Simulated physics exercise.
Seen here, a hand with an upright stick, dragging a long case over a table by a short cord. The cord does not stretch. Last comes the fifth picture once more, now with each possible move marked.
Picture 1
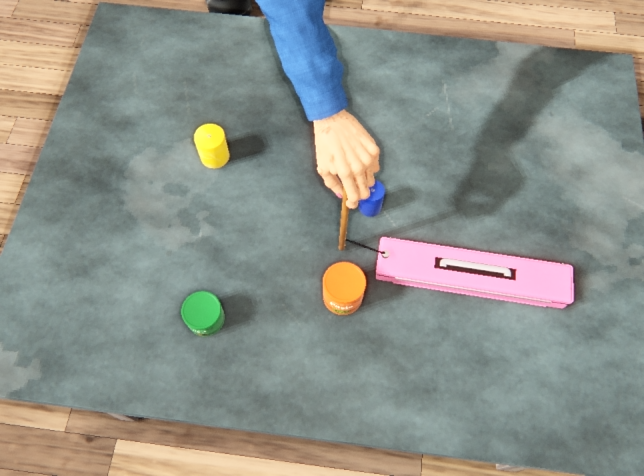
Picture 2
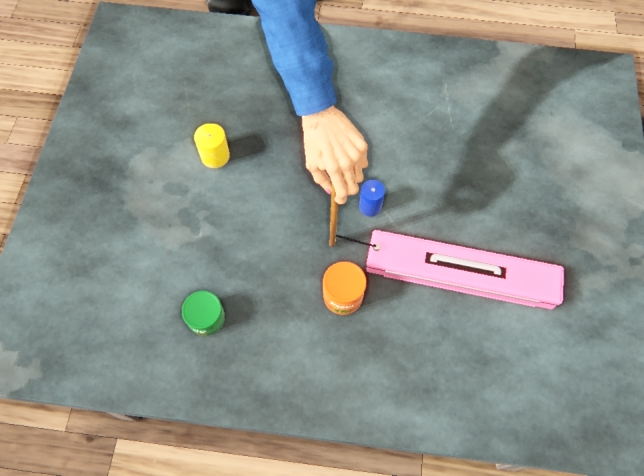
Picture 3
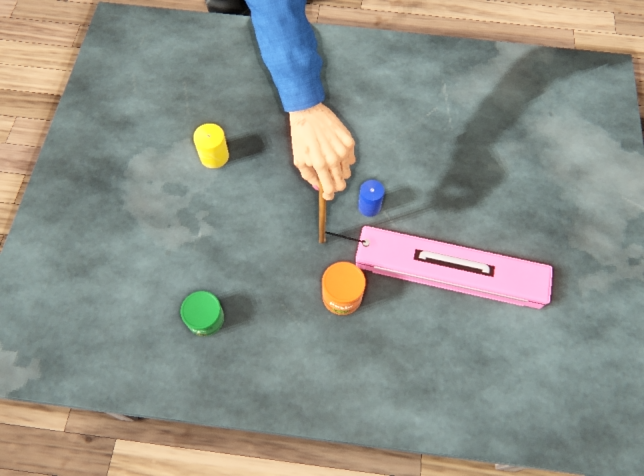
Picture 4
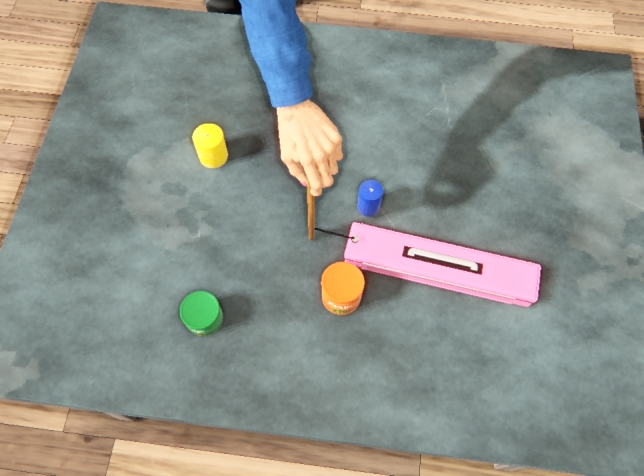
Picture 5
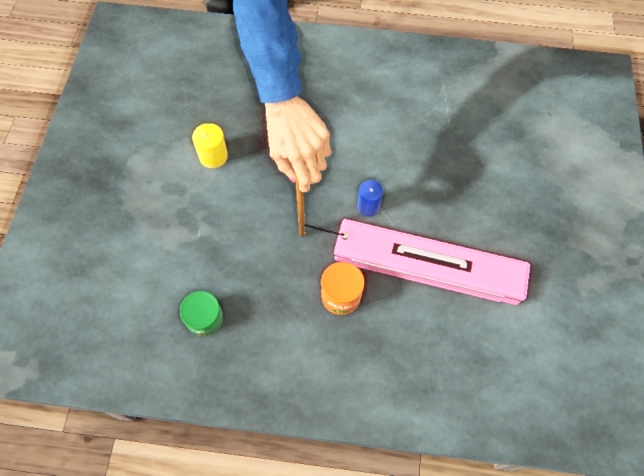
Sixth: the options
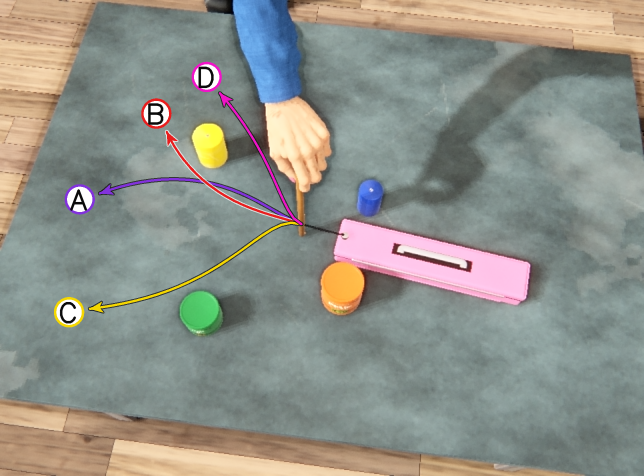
A grey, mottled tabletop or mat lies over a wooden plank floor, seen from above at a slight angle. A yellow tin stands at upper left, a green tub at lower left, an orange jar near the centre, and a blue candle above it, beside a long pink case. A blue-sleeved hand holding an upright stick moves steadily left, dragging the case behind it by a short dark cord.
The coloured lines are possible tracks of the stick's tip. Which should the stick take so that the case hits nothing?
Path A touches nothing.
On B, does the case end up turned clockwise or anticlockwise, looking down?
It turns clockwise.
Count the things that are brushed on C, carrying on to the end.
In all, two.
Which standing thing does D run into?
It meets the blue candle.
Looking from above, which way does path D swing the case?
It turns clockwise.
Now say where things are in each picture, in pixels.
The first picture shows orange jar (344, 290); yellow tin (212, 146); pink case (475, 269).
The second picture shows pink case (465, 266); orange jar (344, 289).
The third picture shows pink case (454, 263); green tub (203, 314).
The fourth picture shows pink case (443, 260); orange jar (342, 289).
The fifth picture shows pink case (432, 258); green tub (202, 314); blue candle (370, 199); orange jar (342, 289).
On the marked copy, A from (302, 224) via (201, 182) to (100, 194); B from (302, 224) via (217, 191) to (167, 132); C from (302, 224) via (200, 277) to (90, 309); D from (302, 224) via (262, 154) to (220, 93).
Taking A. A third of the way, foot of the stick (235, 192), middle of the case (357, 234).
Two thirds of the way, foot of the stick (161, 181), middle of the case (284, 211).
When it is over, foot of the stick (96, 196), middle of the case (225, 204); nothing has been touched.
As for the rest, B meets the yellow tin; C meets the green tub and orange jar; D meets the blue candle.
